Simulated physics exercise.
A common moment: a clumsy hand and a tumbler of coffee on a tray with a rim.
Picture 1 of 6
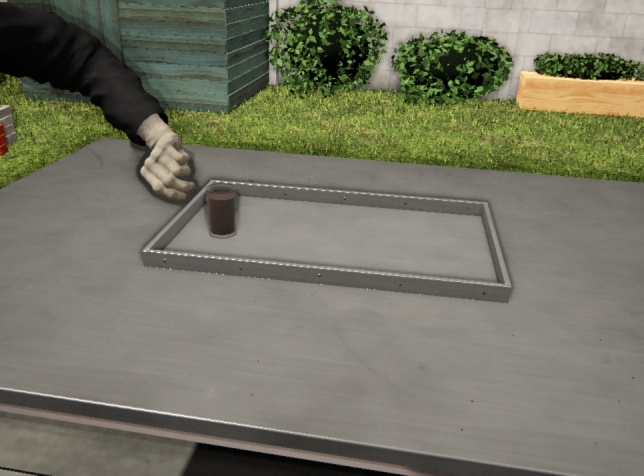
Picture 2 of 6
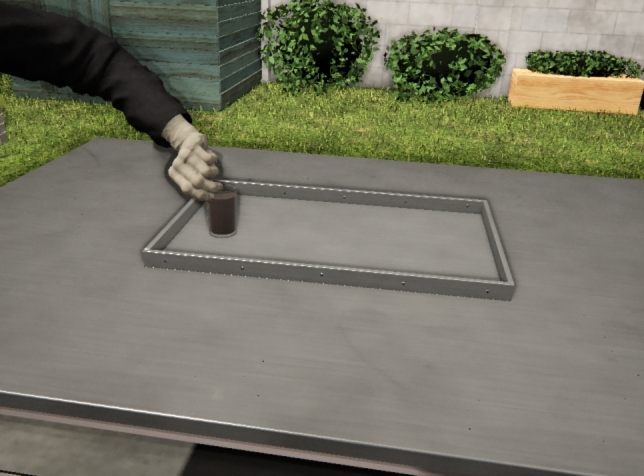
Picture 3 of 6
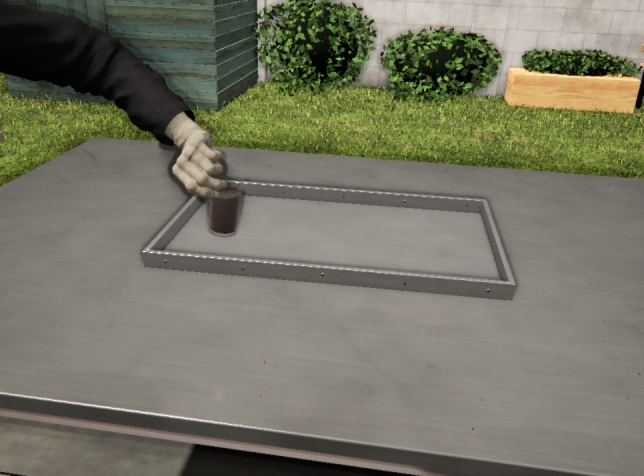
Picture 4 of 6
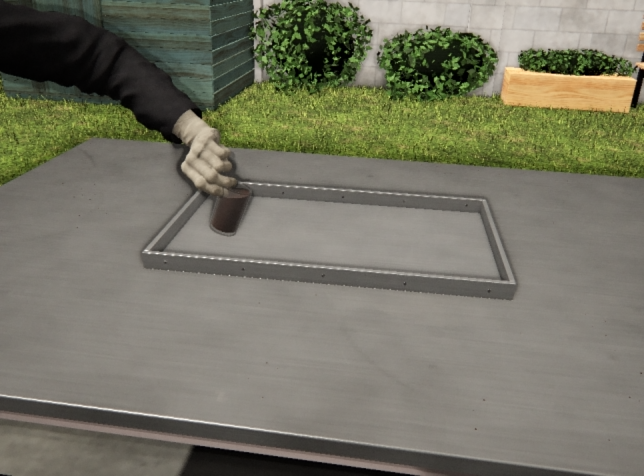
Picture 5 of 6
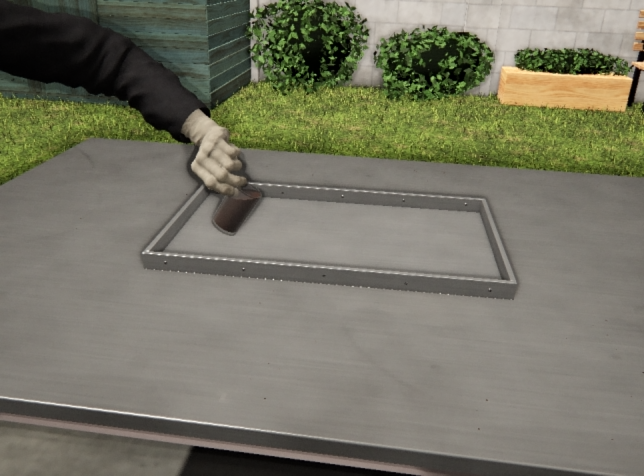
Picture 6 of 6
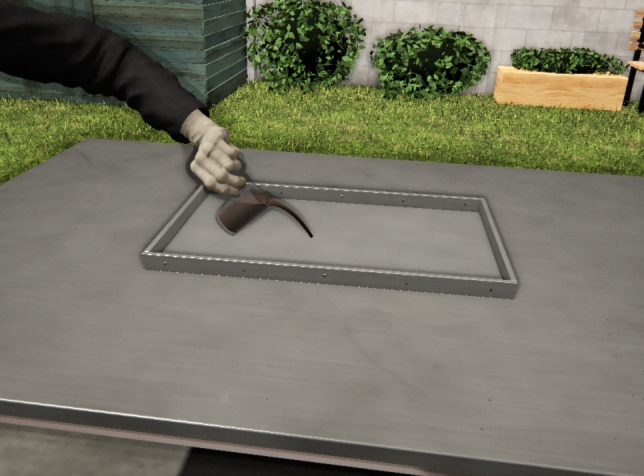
On a grey outdoor table, a gloved-looking hand reached from the left to a glass of dark drink inside a rimmed tray and tipped it rightward until a stream poured over its lip.
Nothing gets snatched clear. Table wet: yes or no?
No.
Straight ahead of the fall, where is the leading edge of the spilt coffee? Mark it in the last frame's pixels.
I'd put the tip of it near (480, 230) in the last view.
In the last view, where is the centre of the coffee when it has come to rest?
Resting centre: Around (411, 240).
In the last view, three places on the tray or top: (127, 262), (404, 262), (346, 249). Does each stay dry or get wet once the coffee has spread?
The opening spot comes out out of the spill, the second in the spill, the closing one in the spill.
Shortly, the tumbler lies in the tray; the puddle covers about as much as a plate; none is outside.
Then, the puddle covers about as much as a tray; none is outside.
At the finish, the puddle covers about as much as a tray; none is outside.
